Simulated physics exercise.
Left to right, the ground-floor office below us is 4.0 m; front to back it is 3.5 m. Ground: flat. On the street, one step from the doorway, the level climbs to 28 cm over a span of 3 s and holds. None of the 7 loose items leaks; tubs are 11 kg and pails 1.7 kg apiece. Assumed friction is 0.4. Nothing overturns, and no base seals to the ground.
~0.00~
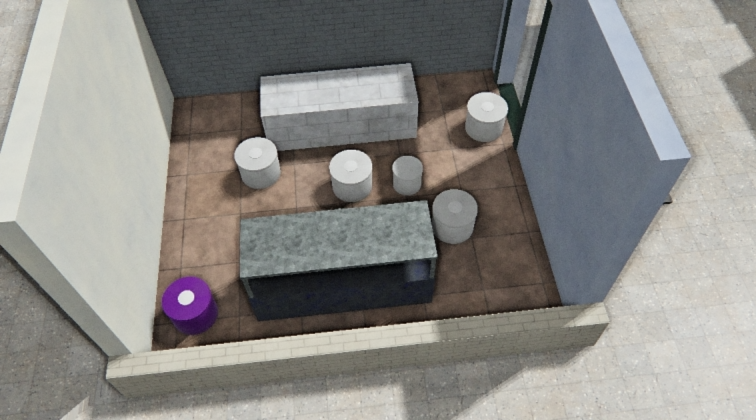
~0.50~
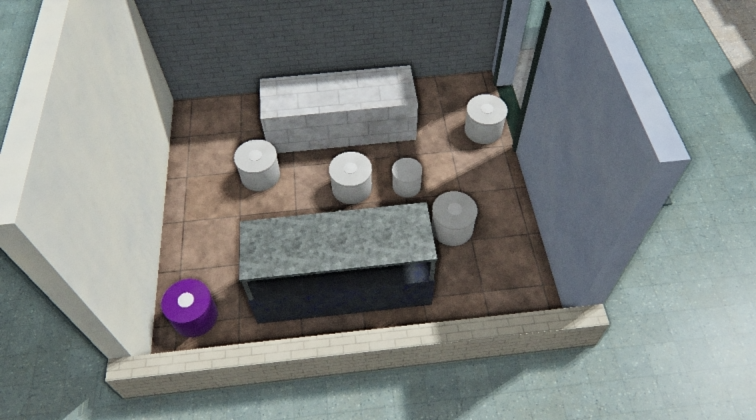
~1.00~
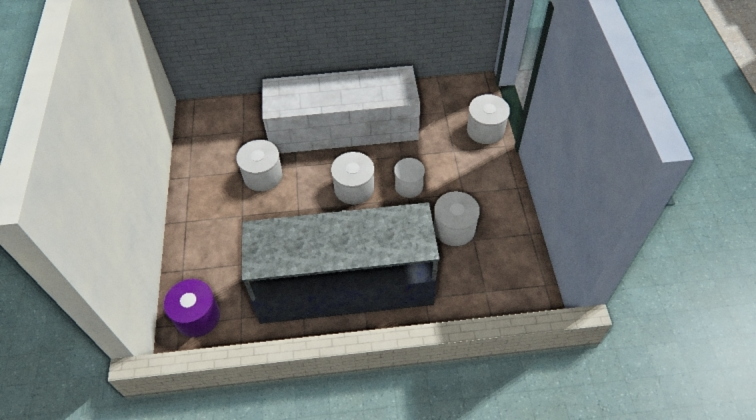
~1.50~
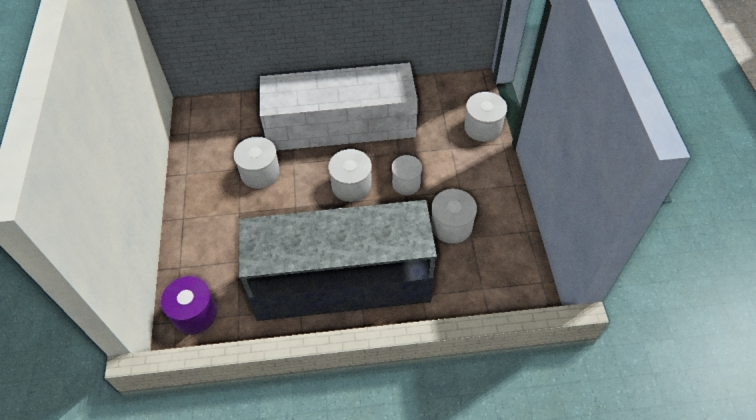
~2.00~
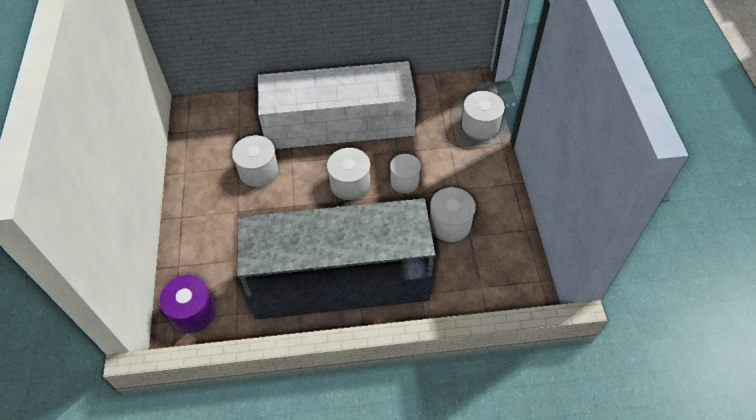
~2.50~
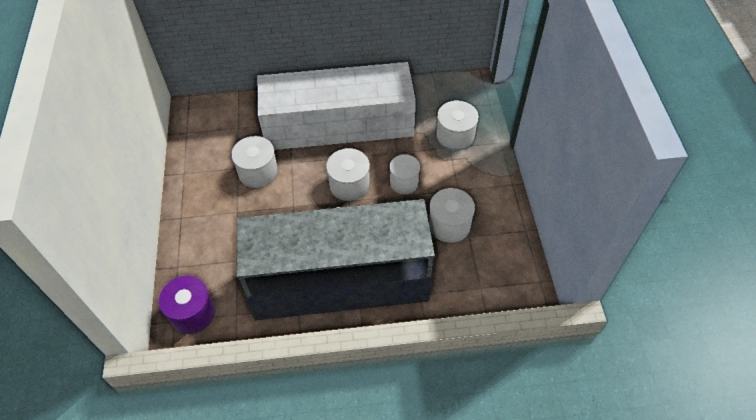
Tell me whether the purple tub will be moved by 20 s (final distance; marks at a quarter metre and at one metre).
Looks like it will get pushed a little way.
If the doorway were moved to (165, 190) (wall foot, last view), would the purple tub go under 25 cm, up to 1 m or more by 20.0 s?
Result for the purple tub: Large displacement.
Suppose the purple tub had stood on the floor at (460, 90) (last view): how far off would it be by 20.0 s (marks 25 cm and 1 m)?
Well, it gets a small push.
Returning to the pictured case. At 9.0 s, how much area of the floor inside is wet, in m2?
Some 11.5 m2 of it.
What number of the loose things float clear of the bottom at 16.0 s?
Count: 7.
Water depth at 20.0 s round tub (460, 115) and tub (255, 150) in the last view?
Depths: Near 23 cm, then near 21 cm.
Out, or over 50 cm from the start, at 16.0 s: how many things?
Tally: 6.
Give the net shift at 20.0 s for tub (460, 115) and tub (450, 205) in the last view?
In that order: 350 cm, 20 cm.
After 4.0 s the purple tub is near (183, 297), 0.0 m from its start, aground; 0 afloat.
After 9.0 s the purple tub is near (231, 320), 0.6 m from its start, afloat; 7 afloat.
After 16.0 s the purple tub is near (229, 316), 0.6 m from its start, afloat; 7 afloat.
After 20.0 s the purple tub is near (227, 314), 0.5 m from its start, afloat; 7 afloat.
